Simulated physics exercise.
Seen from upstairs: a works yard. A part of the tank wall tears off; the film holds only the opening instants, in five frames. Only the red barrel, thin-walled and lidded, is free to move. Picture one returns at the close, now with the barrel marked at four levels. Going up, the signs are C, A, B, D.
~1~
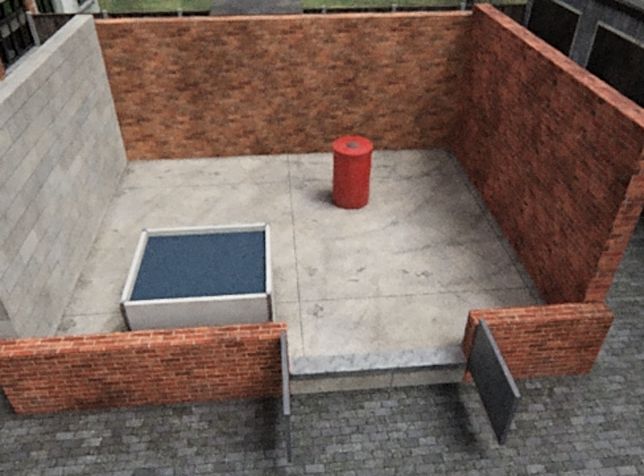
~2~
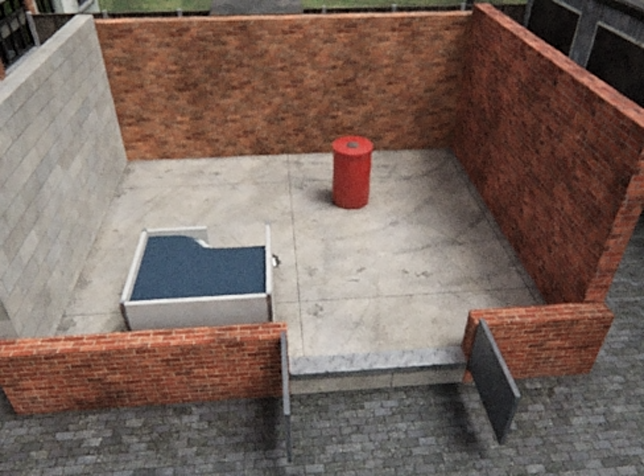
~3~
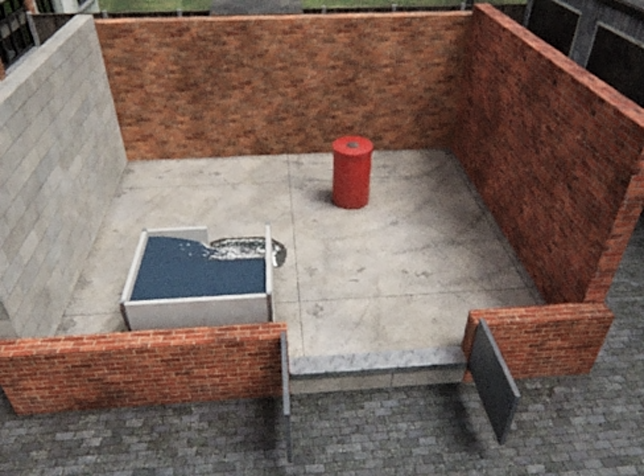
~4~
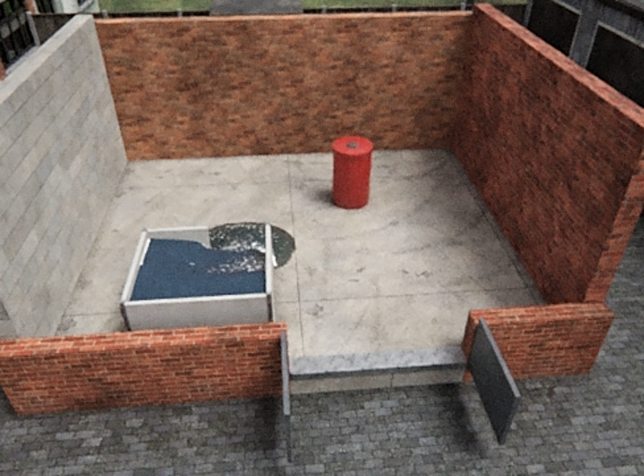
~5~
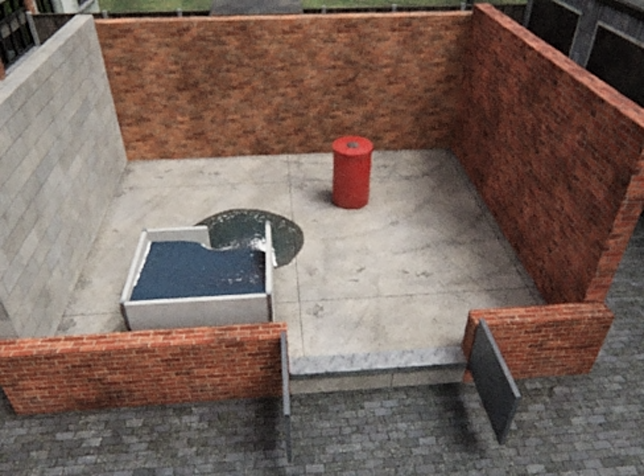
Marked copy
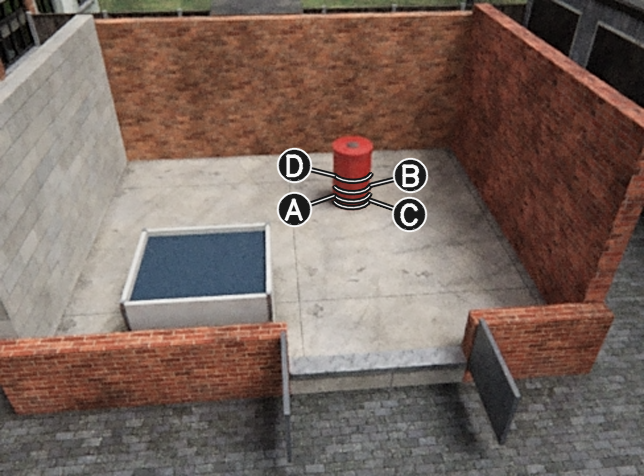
Walled works yard seen from above, a tank's back corner opening and dark water spreading across the concrete, red barrel standing still.
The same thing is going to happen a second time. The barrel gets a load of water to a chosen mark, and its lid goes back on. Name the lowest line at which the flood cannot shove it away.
Choose A.
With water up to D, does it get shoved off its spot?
No, not at all.
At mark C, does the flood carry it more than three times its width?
No, less.
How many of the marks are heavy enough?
Three of them.
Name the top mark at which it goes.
C.
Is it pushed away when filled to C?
Yes.
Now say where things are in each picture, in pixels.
In the first frame, lid of the red barrel at (353, 145); tank full, its middle at (203, 265); open gate at (379, 319).
In the second frame, water covers 1 % of the ground, mostly out of sight from here.
In the third frame, water covers 3 % of the ground, mostly out of sight from here.
In the fourth frame, 5 % of the ground under water, its edge towards the barrel at (280, 233).
In the fifth frame, lid of the red barrel at (353, 145); 7 % of the ground under water, its edge towards the barrel at (292, 227).
In white, A at (353, 201); B at (354, 192); C at (353, 207); D at (354, 181); from the bottom up C, A, B, D.
Choosing A, it does not move.
Choosing B, it does not move.
Choosing C, it is pushed about twice its own width away.
Choosing D, it does not move.
